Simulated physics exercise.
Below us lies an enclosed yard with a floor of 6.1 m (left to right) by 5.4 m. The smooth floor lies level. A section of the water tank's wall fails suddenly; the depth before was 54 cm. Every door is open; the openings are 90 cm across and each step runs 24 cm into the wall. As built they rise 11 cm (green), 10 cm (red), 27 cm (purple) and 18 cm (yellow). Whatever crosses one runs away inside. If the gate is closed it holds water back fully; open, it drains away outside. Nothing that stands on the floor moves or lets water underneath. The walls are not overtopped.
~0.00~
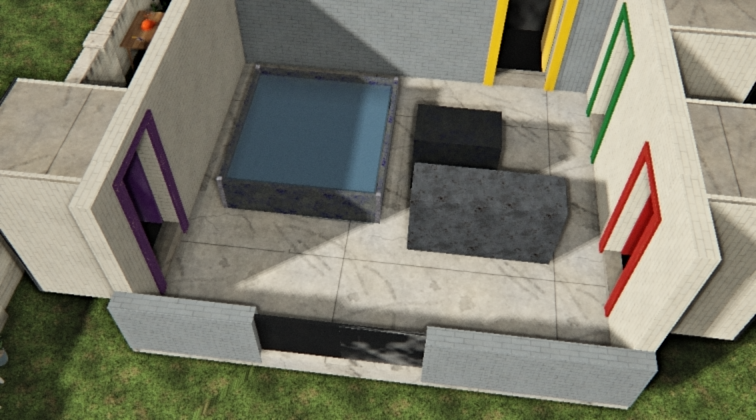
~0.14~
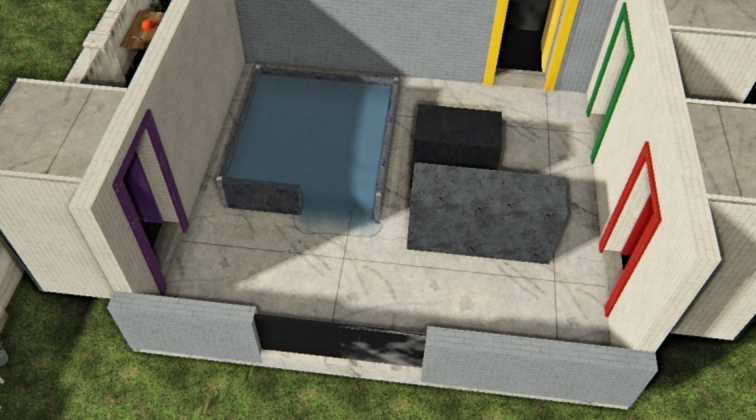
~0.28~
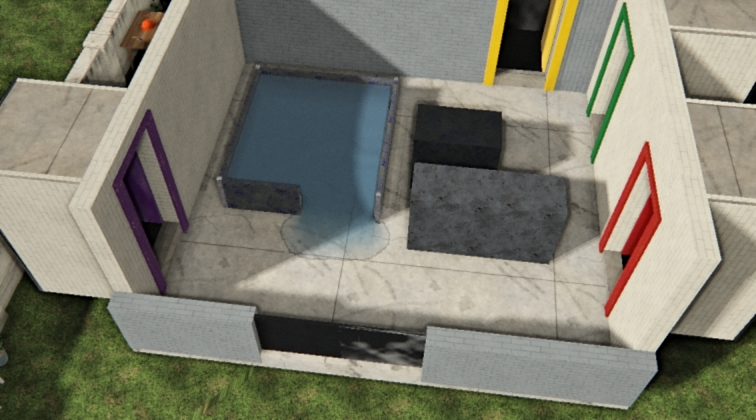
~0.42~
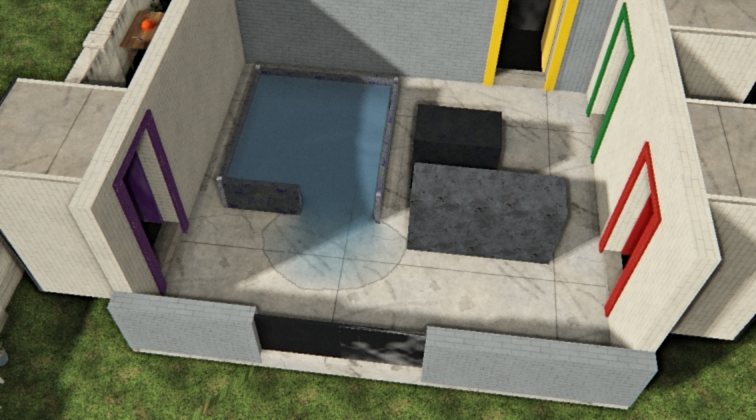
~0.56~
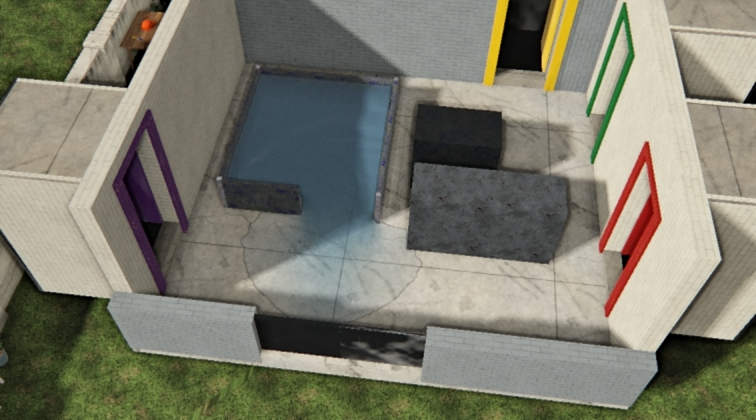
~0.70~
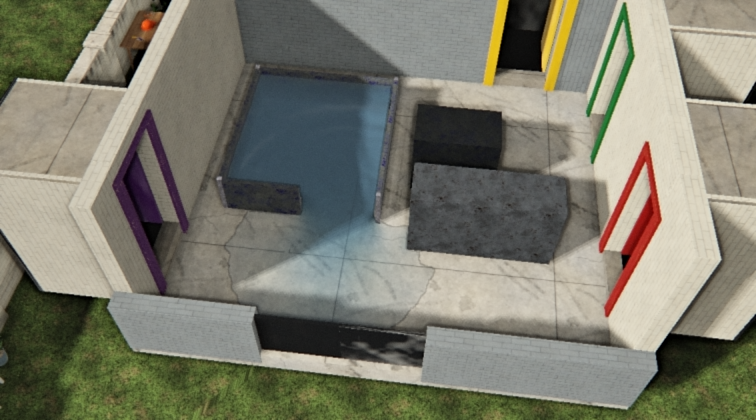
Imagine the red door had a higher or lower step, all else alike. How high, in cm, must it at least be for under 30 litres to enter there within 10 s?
Close to 12 cm is just enough.
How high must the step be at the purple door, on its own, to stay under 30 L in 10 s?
Roughly 11.0 cm at purple.
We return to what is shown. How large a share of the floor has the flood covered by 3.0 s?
About 40 per cent.
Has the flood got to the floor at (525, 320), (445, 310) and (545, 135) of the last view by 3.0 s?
In that order: Under water, under water, not reached.
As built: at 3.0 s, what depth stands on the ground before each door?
In cm: Green 0, red 11, purple 15, yellow 0.
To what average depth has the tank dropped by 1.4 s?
About 42 cm.
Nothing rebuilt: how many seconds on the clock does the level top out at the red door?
Near 3.8 s.
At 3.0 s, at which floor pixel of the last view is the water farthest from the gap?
At about (603, 377).
After 1.4 s water covers 25 % of the floor, deepest (32 cm) near (347, 225); it has not reached the red door.
After 3.0 s water covers 40 % of the floor, deepest (32 cm) near (165, 327); 11 cm at the red door, 0 litres in over its 10 cm step.
After 10.0 s water covers 95 % of the floor, deepest (14 cm) near (339, 98); 12 cm at the red door, 65 litres in over its 10 cm step.
At the red door as built, the water arrived by 2.8 s and peaked near 16 cm at 3.8 s.
With a step of 10 cm, 65 litres would have come in within the 10 s; with 13.5 cm, 15 litres. So under 30 litres takes about 12 cm.
